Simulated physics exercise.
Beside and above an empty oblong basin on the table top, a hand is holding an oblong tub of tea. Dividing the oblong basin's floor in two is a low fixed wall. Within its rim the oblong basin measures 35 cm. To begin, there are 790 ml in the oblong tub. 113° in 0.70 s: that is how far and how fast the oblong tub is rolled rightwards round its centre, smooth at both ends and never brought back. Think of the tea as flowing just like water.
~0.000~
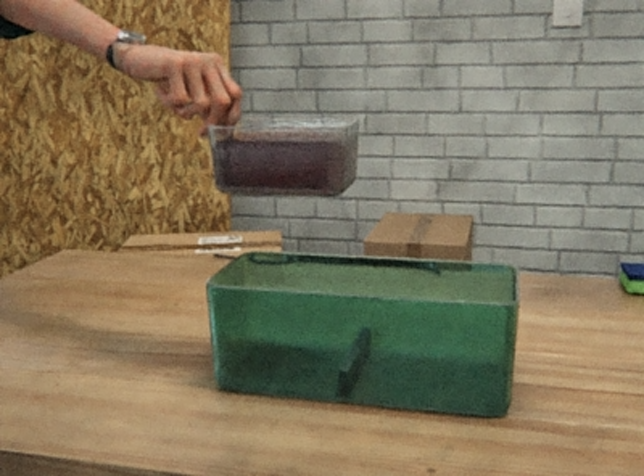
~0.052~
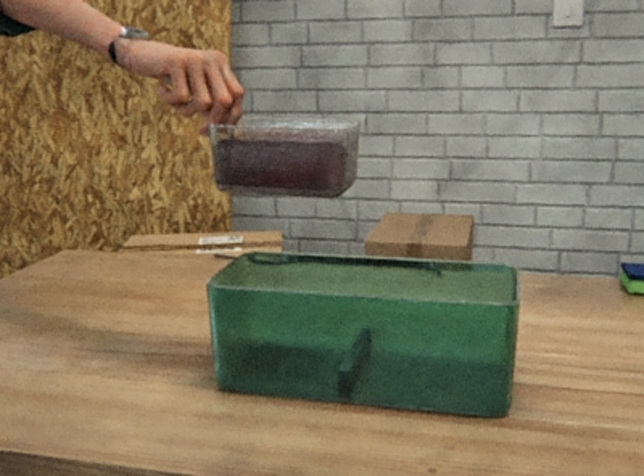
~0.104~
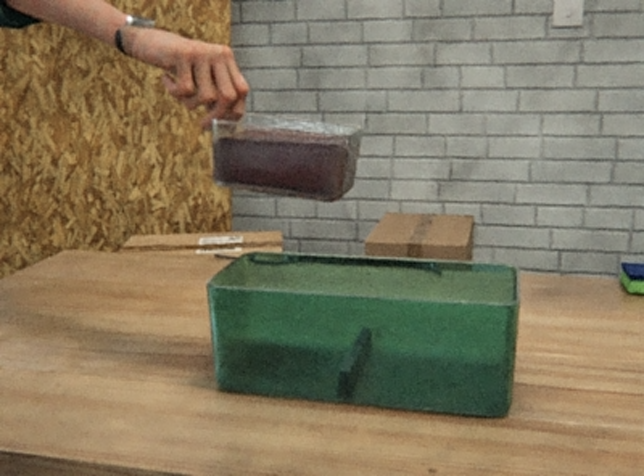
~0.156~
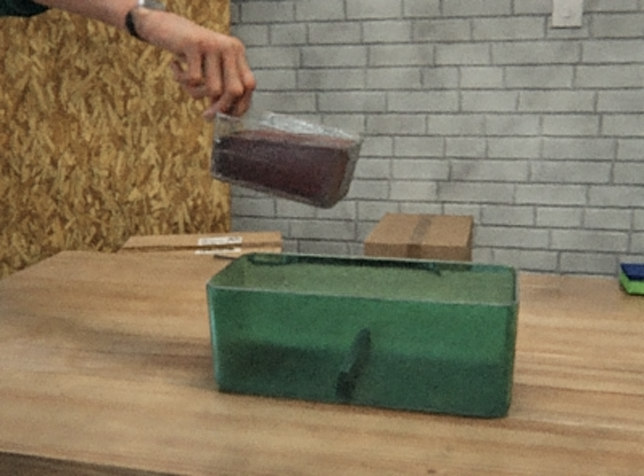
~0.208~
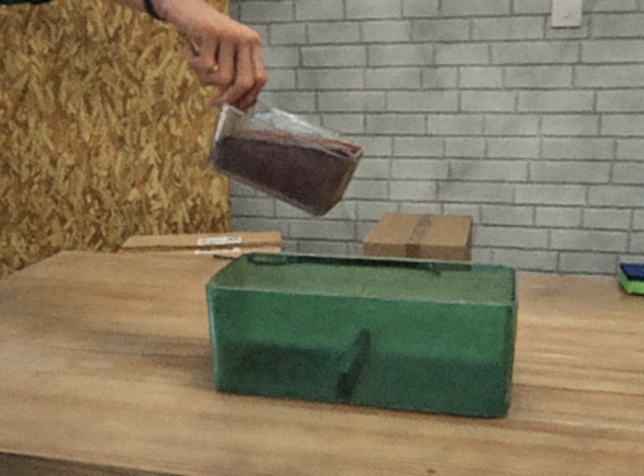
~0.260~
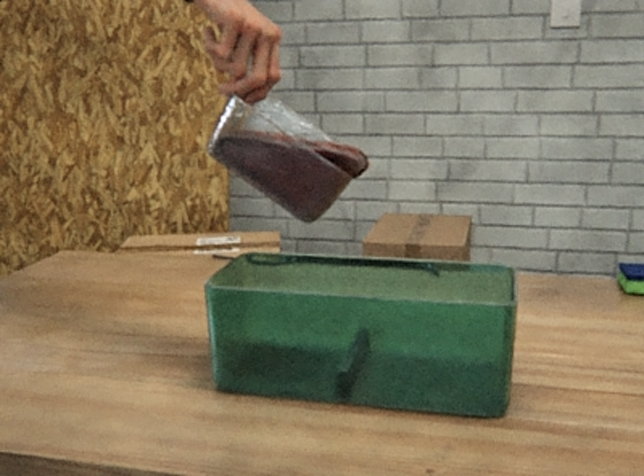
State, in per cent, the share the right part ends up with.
The right part ends up with roughly 73 %.
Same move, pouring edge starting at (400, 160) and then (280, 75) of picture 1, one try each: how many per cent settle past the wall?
Respectively about 80 and 45 percent.
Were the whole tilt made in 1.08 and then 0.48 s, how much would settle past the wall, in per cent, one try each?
Try 1: Approx. 75 %; try 2: Approx. 70 %.
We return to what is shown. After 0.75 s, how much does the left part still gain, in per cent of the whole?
Around 7 in a hundred.
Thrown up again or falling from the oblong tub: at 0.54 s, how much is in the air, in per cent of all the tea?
36 %.
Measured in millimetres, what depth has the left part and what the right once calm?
Depths at rest: Left around 8 mm, right around 22 mm.
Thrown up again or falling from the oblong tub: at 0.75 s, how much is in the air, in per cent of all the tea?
Around 4 percent of the liquid.
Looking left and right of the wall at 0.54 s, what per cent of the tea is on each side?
0 per cent left and 50 right, roughly.
After 0.54 s the tilt is 99° and 13 per cent is still to pour, 0 is left of the wall and 50 right of it.
After 0.75 s the tilt is 113° and 1 per cent is still to pour, 17 is left of the wall and 76 right of it.
After 0.96 s the tilt is 113° and 0 per cent is still to pour, 22 is left of the wall and 76 right of it.
After 1.20 s the tilt is 113° and 0 per cent is still to pour, 24 is left of the wall and 74 right of it.
In the end 25 per cent lies left of the wall, 73 right of it and 2 outside.
